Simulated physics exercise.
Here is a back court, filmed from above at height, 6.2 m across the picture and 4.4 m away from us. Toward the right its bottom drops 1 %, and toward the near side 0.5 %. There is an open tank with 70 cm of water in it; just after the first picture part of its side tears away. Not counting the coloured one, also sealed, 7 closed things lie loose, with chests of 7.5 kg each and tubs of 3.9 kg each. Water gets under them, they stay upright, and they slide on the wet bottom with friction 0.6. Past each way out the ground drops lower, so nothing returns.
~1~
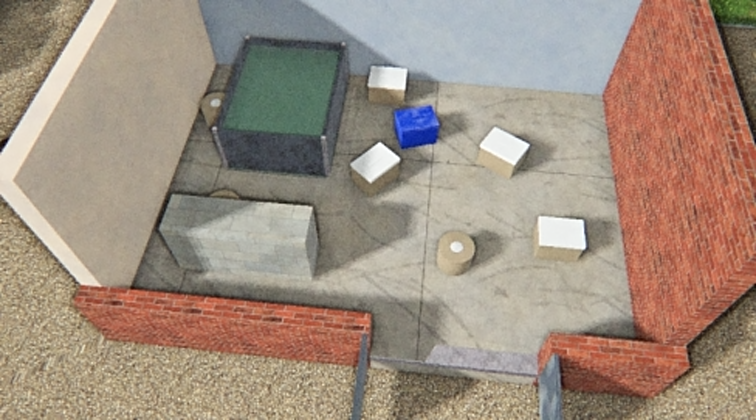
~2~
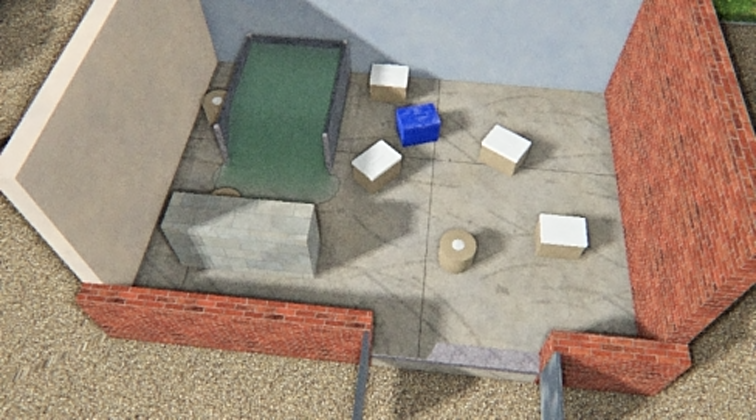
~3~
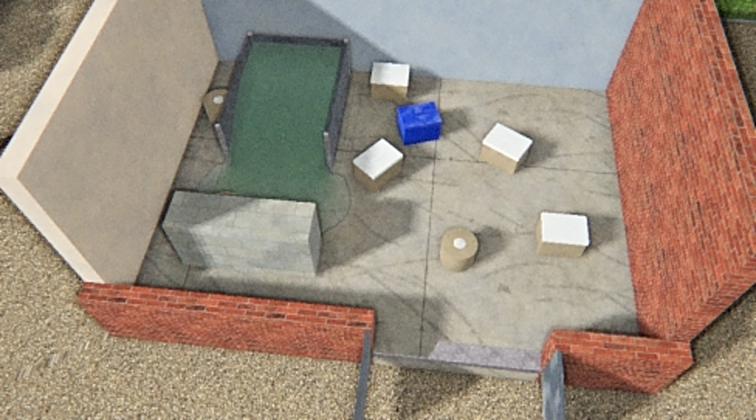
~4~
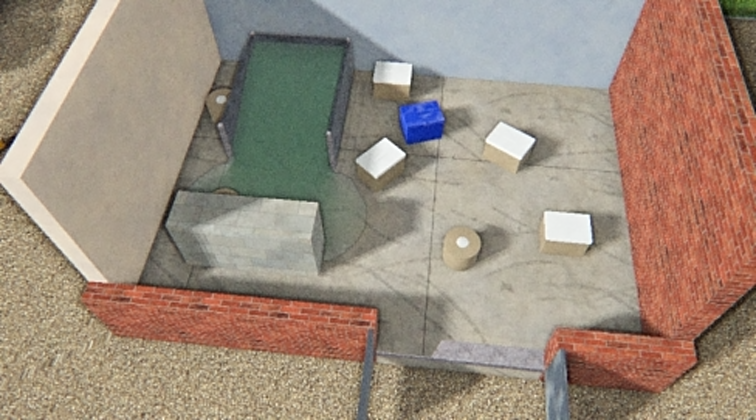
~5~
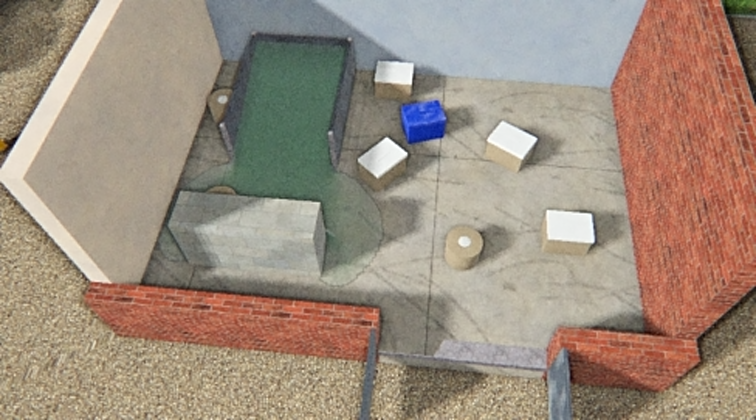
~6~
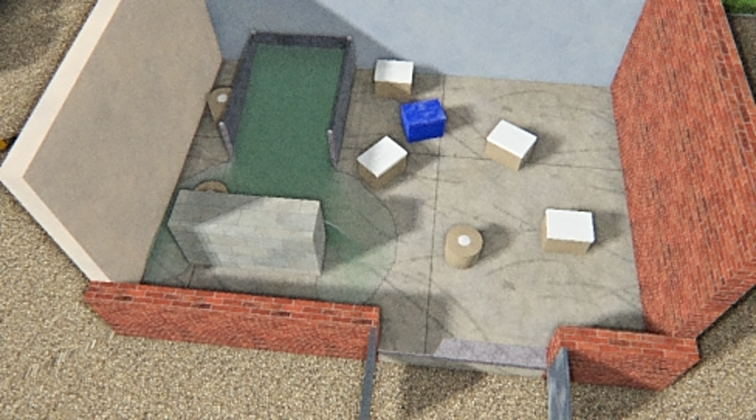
Greenish water poured from the near side of an open tank after part of it gave way, then spread around the grey block wall and across the courtyard floor, while the blue chest barely moved.
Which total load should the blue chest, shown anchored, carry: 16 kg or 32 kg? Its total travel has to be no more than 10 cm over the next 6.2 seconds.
My guess is the lighter one already does it.
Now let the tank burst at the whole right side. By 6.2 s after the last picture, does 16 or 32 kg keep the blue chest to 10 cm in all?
In that case, both fall short.
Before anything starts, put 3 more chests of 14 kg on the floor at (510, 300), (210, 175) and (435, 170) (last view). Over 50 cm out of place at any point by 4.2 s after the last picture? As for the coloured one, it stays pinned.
First one went beyond, second went beyond, third stayed within.
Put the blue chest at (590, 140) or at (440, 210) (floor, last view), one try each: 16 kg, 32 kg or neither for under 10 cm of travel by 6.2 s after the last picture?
In that order: Just the heavier works; both fail.
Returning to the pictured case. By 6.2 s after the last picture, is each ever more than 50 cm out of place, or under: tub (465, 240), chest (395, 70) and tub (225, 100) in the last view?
Result, in sequence - exceeds the limit; within the limit; exceeds the limit.
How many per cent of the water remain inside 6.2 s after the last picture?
Around 86 per cent of the water is still in there.
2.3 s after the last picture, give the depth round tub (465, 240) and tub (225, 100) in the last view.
14 and 20 cm.
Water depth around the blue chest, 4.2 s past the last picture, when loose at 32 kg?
Close to 0 cm deep.
Then, 0.6 s after the last picture the blue chest would be 0 cm from its start with 16 kg and 0 cm from its start with 32 kg; 0 cm of water round it then.
Then, 2.3 s after the last picture the blue chest would be 0 cm from its start with 16 kg and 0 cm from its start with 32 kg; 0 cm of water round it then.
Then, 4.2 s after the last picture the blue chest would be 0 cm from its start with 16 kg and 0 cm from its start with 32 kg; 0 cm of water round it then.
Then, 6.2 s after the last picture the blue chest would be 0 cm from its start with 16 kg and 0 cm from its start with 32 kg; 3 cm of water round it then.
